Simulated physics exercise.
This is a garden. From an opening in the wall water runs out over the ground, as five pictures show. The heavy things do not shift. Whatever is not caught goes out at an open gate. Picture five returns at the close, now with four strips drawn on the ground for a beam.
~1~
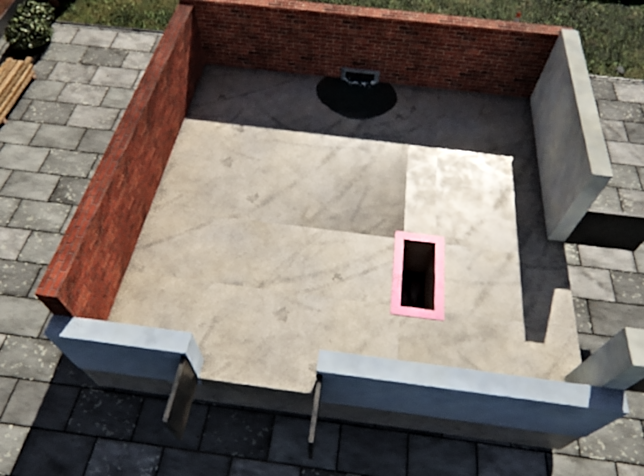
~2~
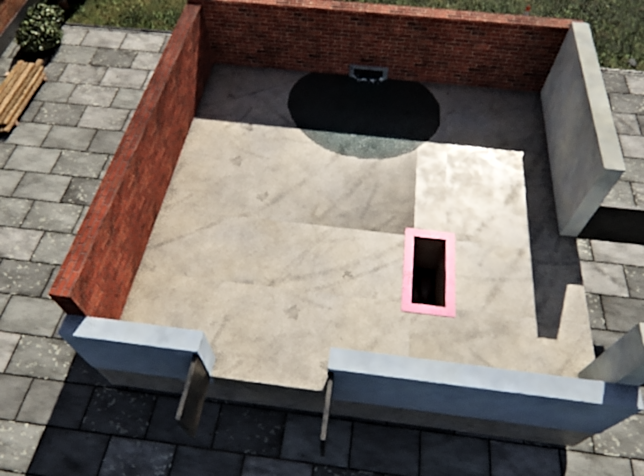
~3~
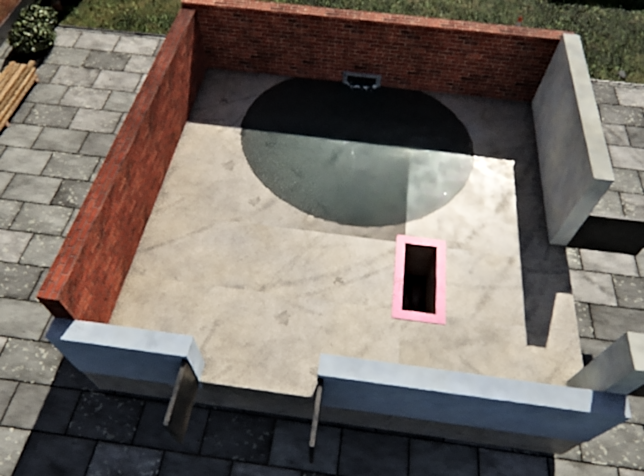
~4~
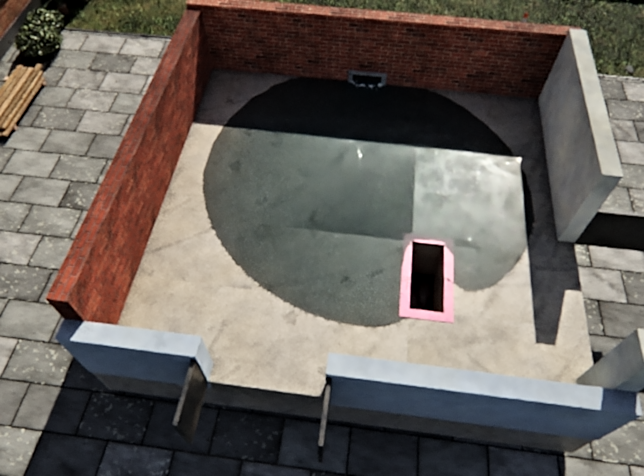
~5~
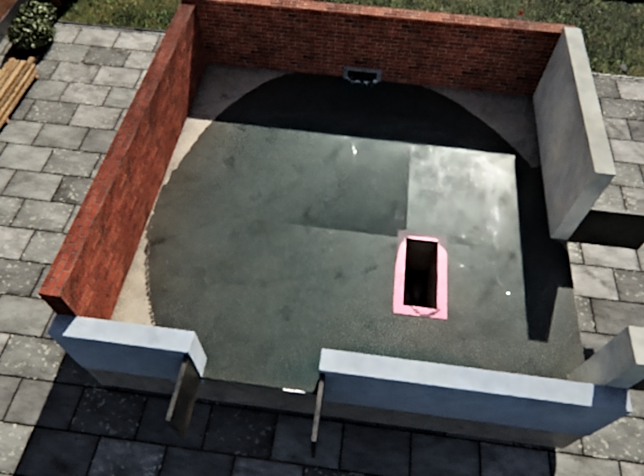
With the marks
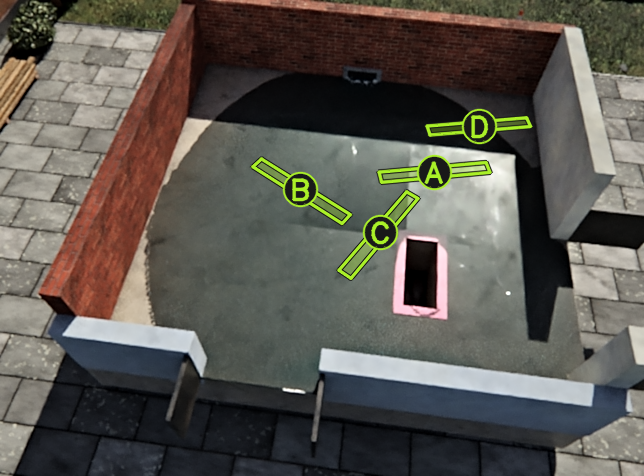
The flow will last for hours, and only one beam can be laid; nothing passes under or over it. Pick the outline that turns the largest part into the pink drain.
The best place is B.
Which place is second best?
Place D.
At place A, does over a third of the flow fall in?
No.
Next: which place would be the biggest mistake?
Here it is place C.
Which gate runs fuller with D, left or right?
The left one.
On the marked copy, A from (380, 177) to (487, 167); B from (257, 162) to (346, 219); C from (344, 274) to (412, 195); D from (428, 130) to (528, 122).
With A, about 17 % of the stream runs into the pink drain, about 83 % out by the gates.
With B, about 48 % of the stream runs into the pink drain, about 52 % out by the gates.
With C, about 12 % of the stream runs into the pink drain, about 88 % out by the gates.
With D, about 30 % of the stream runs into the pink drain, about 70 % out by the gates.
